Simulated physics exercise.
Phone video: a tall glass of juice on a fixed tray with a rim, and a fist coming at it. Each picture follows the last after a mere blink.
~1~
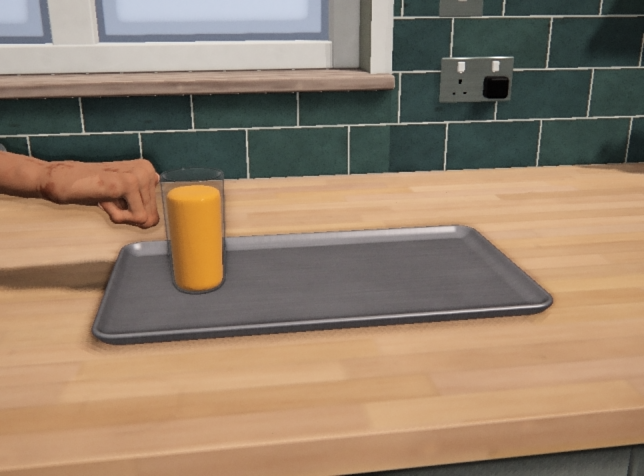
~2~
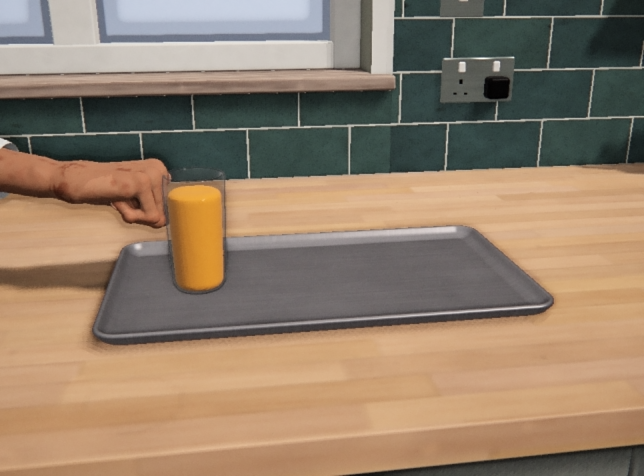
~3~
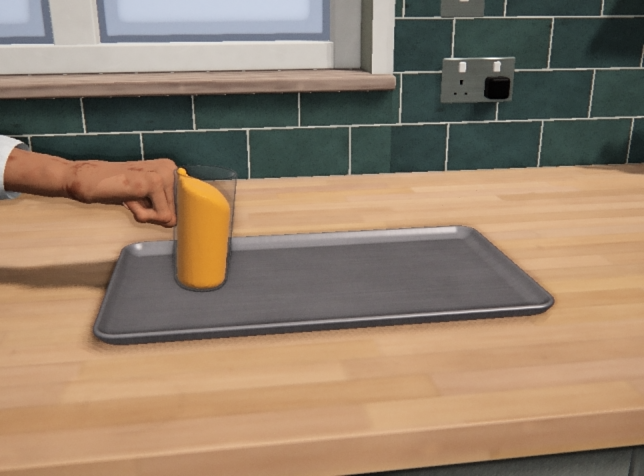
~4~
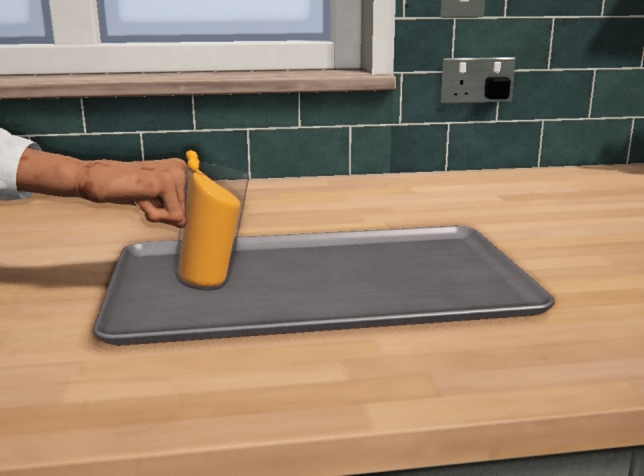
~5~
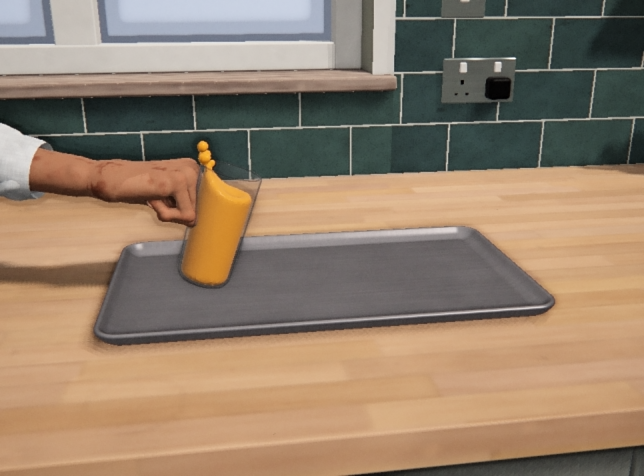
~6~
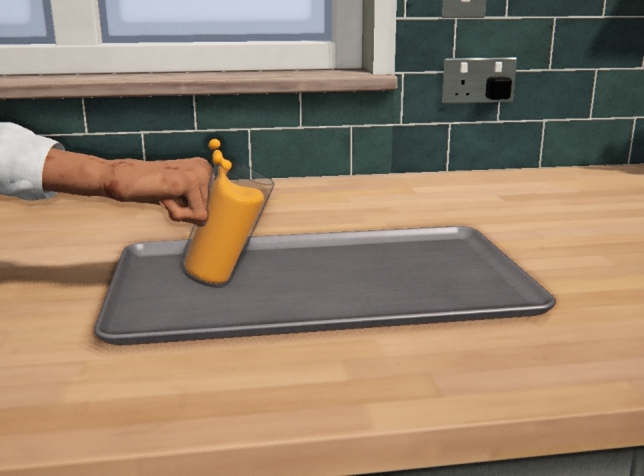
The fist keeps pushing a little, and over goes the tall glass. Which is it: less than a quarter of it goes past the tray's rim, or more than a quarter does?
More than a quarter goes past the rim.
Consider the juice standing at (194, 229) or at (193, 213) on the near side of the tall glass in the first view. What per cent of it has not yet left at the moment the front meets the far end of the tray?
You'd find close to 50 in a hundred the first time and close to 55 in a hundred the second.
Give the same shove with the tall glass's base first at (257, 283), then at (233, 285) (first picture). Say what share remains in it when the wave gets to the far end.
I'd say about 65 per cent the first time, and about 55 per cent the second.
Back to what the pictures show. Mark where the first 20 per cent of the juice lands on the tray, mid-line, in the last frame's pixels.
Around (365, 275).
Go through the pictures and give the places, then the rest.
In the first frame, tilt 0°; right rim (221, 175); surface from (166, 193) to (220, 190); the tray's far rim is at (507, 260); the tray is clear ahead.
In the second frame, tilt 0°; right rim (222, 175); surface from (167, 193) to (220, 190).
In the third frame, tilt 6°; right rim (235, 176); surface from (179, 171) to (223, 192).
In the fourth frame, tilt 12°; right rim (247, 177); surface from (190, 175) to (240, 199); 1 per cent is over the edge.
In the fifth frame, tilt 18°; right rim (259, 180); surface from (195, 202) to (252, 194); 1 per cent is over the edge.
In the sixth frame, tilt 24°; right rim (272, 184); surface from (204, 207) to (264, 191); 1 per cent is over the edge.
A moment on, the tall glass is falling and 97 per cent is in the glass, 0 on the tray and 3 above or beyond its rim.
Next, the tall glass lies on its side and 67 per cent is in the glass, 19 on the tray and 14 above or beyond its rim.
Then the tall glass lies on its side and 37 per cent is in the glass, 51 on the tray and 12 above or beyond its rim.
Later the tall glass lies on its side and 20 per cent is in the glass, 39 on the tray and 41 above or beyond its rim.
At rest 55 per cent is held by tray and glass, 45 is off the tray.
